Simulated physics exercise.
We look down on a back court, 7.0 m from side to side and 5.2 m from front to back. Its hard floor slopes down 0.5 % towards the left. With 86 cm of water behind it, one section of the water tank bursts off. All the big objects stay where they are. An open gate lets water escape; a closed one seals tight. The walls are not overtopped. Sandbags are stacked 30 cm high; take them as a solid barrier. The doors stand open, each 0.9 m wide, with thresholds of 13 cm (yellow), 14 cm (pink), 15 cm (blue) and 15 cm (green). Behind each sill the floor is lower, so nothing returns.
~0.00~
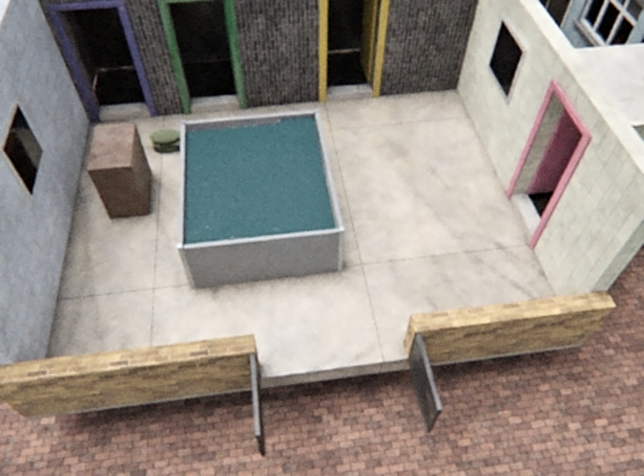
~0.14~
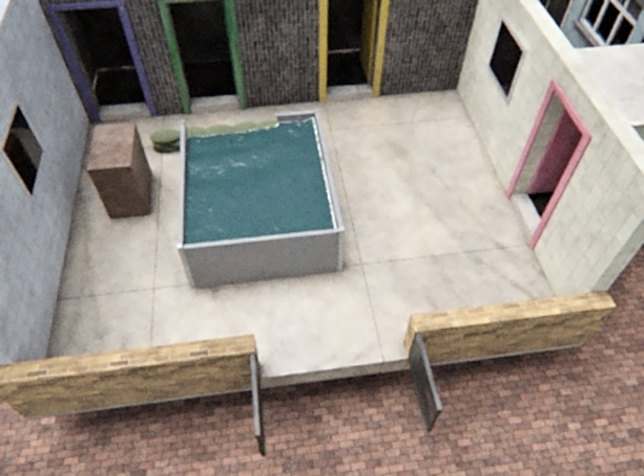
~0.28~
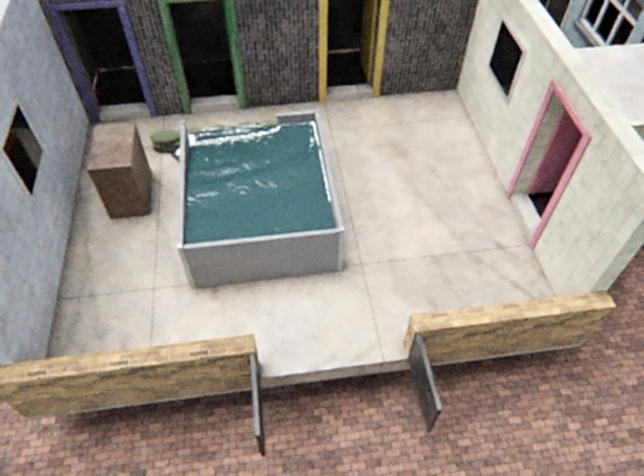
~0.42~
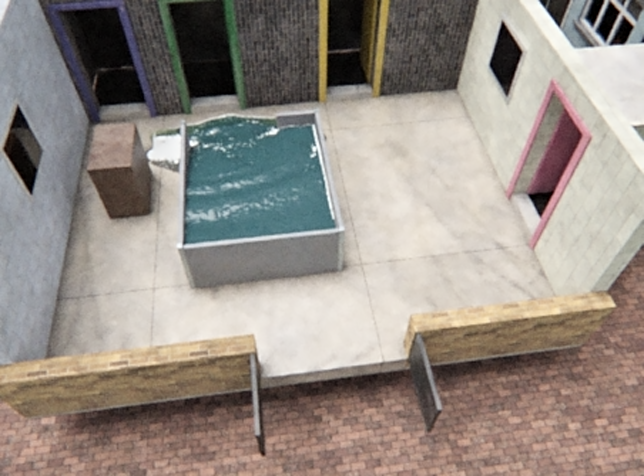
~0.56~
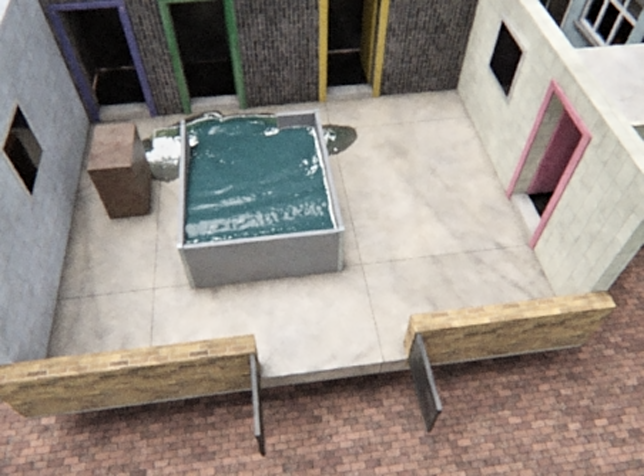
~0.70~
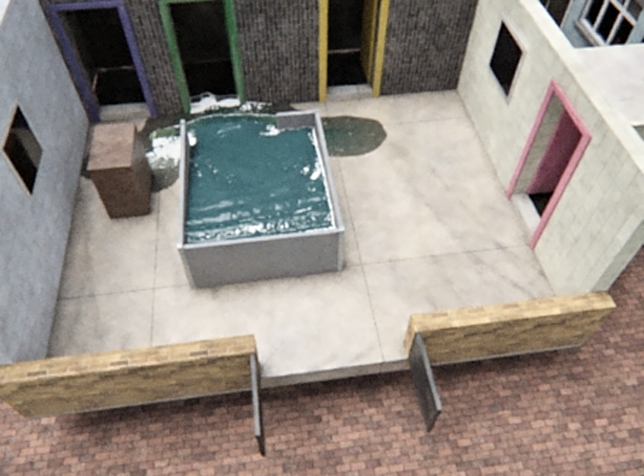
Water in a raised grey tank lies still in a walled court, then begins to ripple and drop along the far edge. White foam streaks its surface as water pours out behind, spreading first left towards a brown block, then also right across the pale floor near the yellow-framed doorway.
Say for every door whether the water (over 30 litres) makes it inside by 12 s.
The water let in: At the yellow door it keeps below the limit; at the pink door it does not reach the limit; at the blue door it exceeds the limit; at the green door it exceeds the limit.
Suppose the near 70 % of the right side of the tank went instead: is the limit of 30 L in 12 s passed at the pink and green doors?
Against that limit: Pink above, green under.
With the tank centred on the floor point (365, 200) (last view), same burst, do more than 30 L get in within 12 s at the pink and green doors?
Against that limit: Pink not over, green below.
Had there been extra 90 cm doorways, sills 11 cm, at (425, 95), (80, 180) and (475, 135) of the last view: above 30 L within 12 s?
In turn: Over, past it, over.
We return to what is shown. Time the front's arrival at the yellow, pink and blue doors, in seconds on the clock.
Arrival: Yellow 1.0 s, pink 2.4 s, blue 0.9 s.
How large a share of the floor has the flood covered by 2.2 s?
Near 50 per cent is wet.
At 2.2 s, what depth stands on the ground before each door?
Depths in cm: Yellow 12, pink 0, blue 23, green 28.
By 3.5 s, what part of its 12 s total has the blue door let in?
Some 60 per cent by then.
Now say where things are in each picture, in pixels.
The first picture shows still water, 86 cm deep, in the water tank at (256, 176).
In the second picture, water pours out on the water tank's far side and has run 0.8 m, to a hidden place; typically 11 cm deep outside, 86 cm at the water tank's back.
In the third picture, the front is at (175, 153), 1.1 m from the gap on the water tank's far side; 0.9 m2 of floor is under water; 86 cm left at the back of the water tank.
In the fourth picture, water pours out on the water tank's far side and has run 1.6 m, to (148, 154); typically 14 cm deep outside, 86 cm at the water tank's back.
In the fifth picture, the front is at (352, 136), 2.1 m from the gap on the water tank's far side; 3.6 m2 of floor is under water; 82 cm left at the back of the water tank.
In the sixth picture, the front is at (377, 127), 2.6 m from the gap on the water tank's far side; 5.5 m2 of floor is under water; 73 cm left at the back of the water tank.
After 1.4 s water covers 40 % of the floor and is deepest (66 cm) near (221, 154); yellow door 13 cm at the sill, 0 L in, pink door not reached, blue door 14 cm at the sill, 0 L in, green door 35 cm at the sill, 78 L in.
After 2.2 s water covers 50 % of the floor and is deepest (52 cm) near (242, 152); yellow door 12 cm at the sill, 0 L in, pink door not reached, blue door 23 cm at the sill, 9 L in, green door 28 cm at the sill, 157 L in.
After 3.5 s water covers 65 % of the floor and is deepest (38 cm) near (221, 161); yellow door 9 cm at the sill, 0 L in, pink door 6 cm at the sill, 0 L in, blue door 23 cm at the sill, 64 L in, green door 10 cm at the sill, 186 L in.
After 7.0 s water covers 95 % of the floor and is deepest (27 cm) near (232, 160); yellow door 13 cm at the sill, 2 L in, pink door 6 cm at the sill, 0 L in, blue door 15 cm at the sill, 103 L in, green door 13 cm at the sill, 188 L in.
After 12.0 s water covers 95 % of the floor and is deepest (17 cm) near (211, 162); yellow door 10 cm at the sill, 3 L in, pink door 10 cm at the sill, 0 L in, blue door 8 cm at the sill, 104 L in, green door 9 cm at the sill, 188 L in.
